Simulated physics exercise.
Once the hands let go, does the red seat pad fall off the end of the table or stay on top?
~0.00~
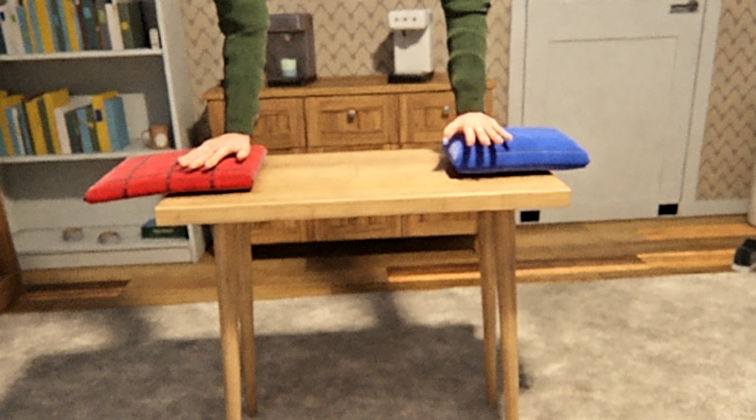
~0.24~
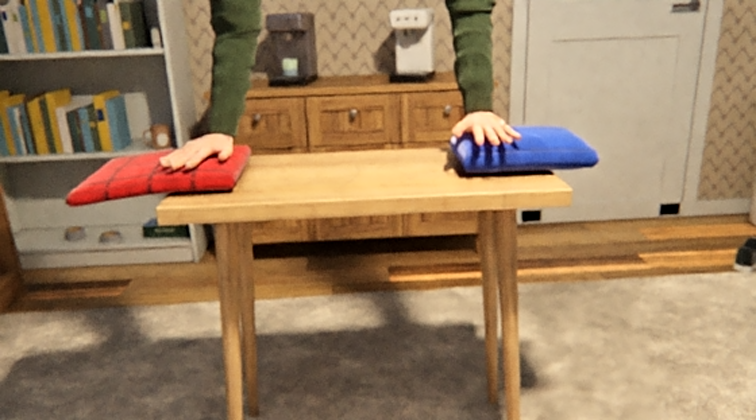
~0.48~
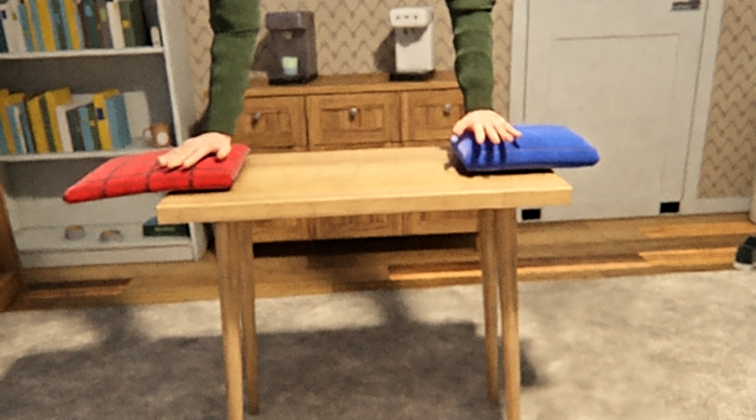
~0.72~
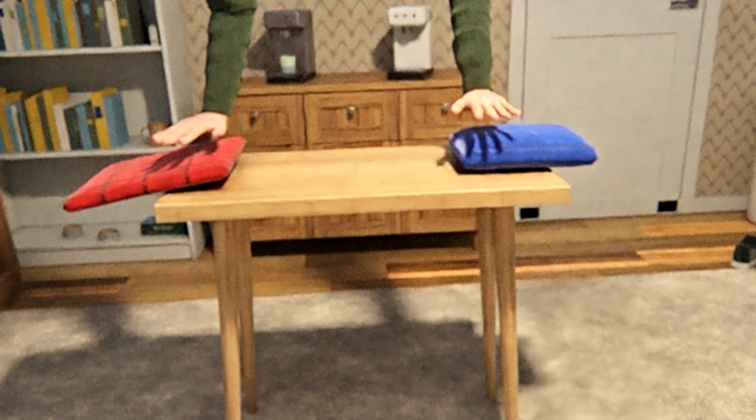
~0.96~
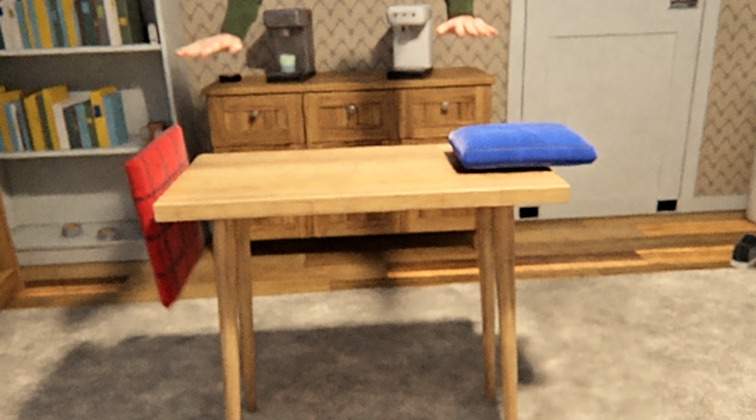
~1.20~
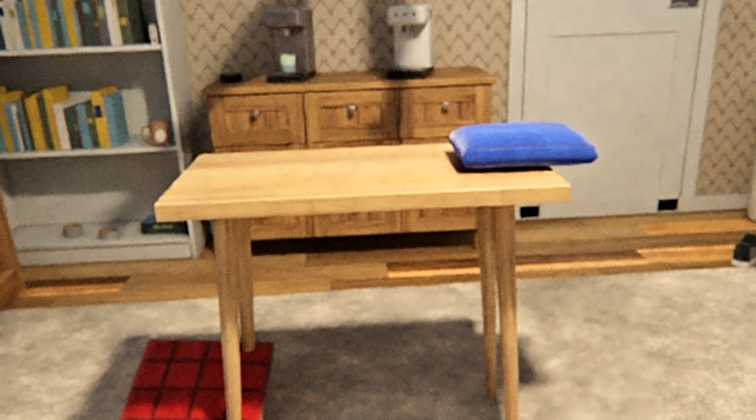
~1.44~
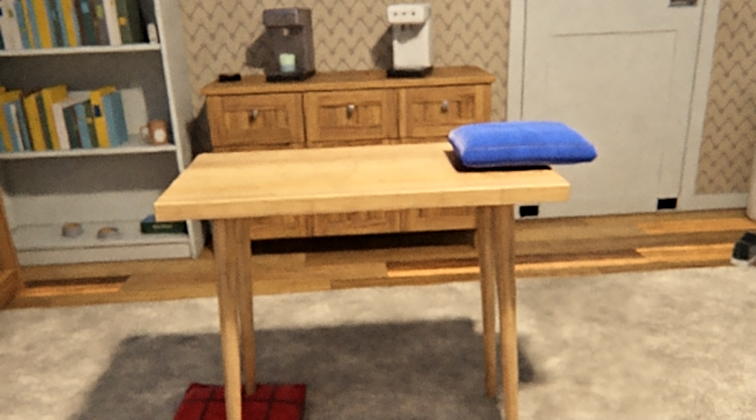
The red seat pad tips off the left end and lands on the floor, while the blue soft bag remains on the table.
